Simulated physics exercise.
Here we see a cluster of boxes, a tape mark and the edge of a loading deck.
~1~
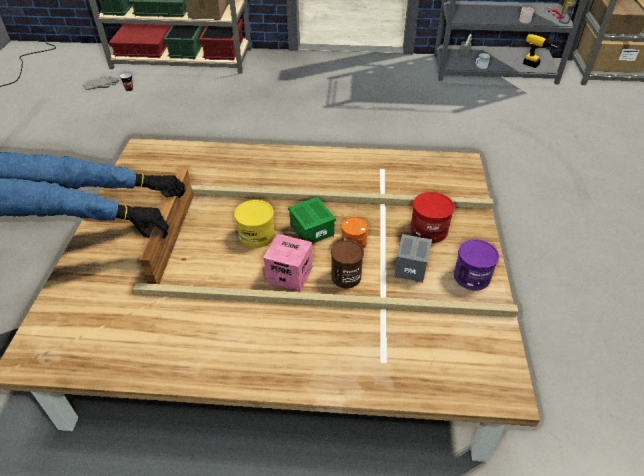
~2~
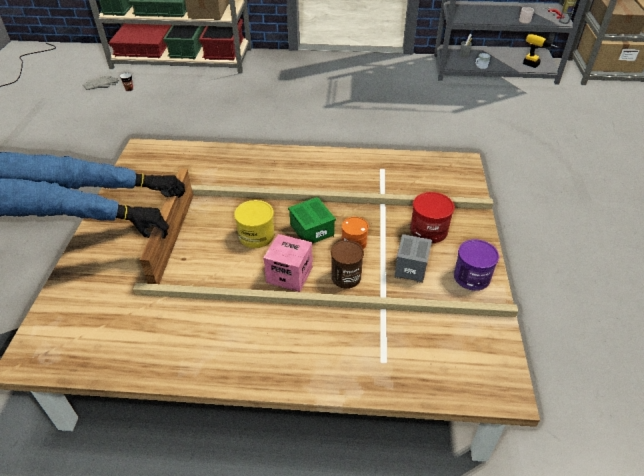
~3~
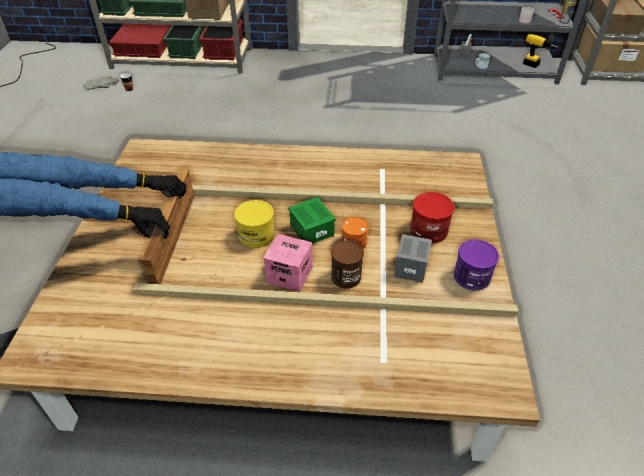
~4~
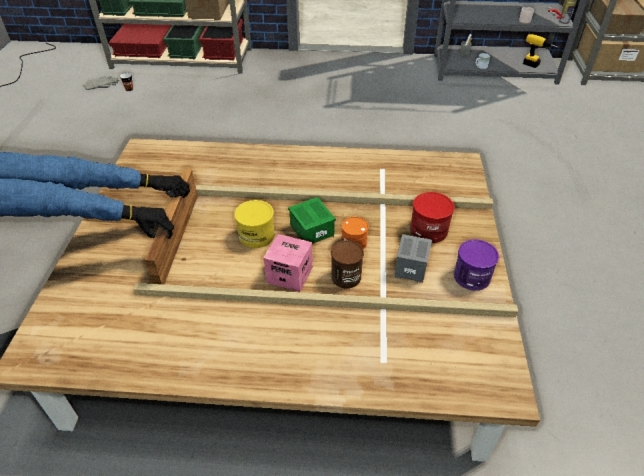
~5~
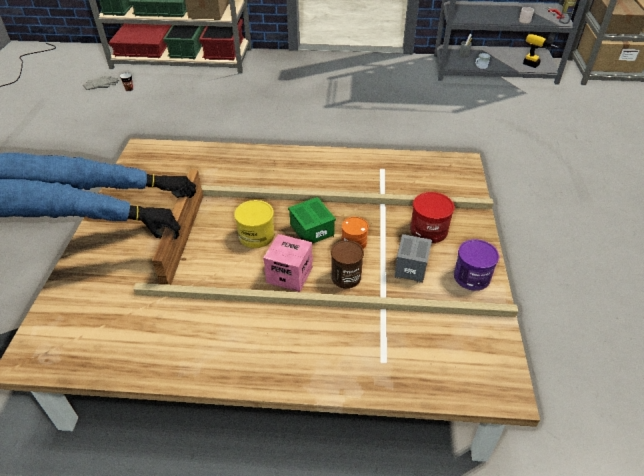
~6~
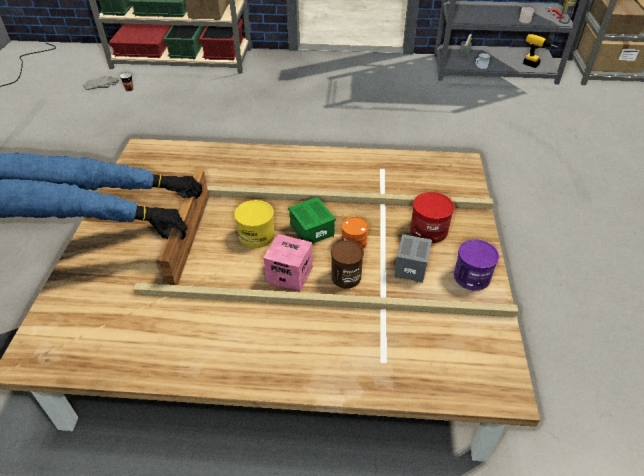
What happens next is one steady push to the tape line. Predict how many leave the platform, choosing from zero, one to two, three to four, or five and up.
I foresee no drops here.
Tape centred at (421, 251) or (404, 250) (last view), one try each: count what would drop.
Tallies: 1, 1.
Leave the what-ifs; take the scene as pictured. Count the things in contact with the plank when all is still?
It is in contact with 3.
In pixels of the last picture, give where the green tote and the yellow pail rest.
Going in order: First (401, 207), then (402, 232).
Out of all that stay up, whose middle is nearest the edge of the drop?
The purple pail is foremost.
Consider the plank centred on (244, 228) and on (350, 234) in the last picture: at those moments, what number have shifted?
Moved so far: 1, later 6.
Soon after, none off yet; purple pail at rest near (475, 265); red pail at rest near (431, 218); grey tote at rest near (413, 259).
At rest, the number that fall off is zero.
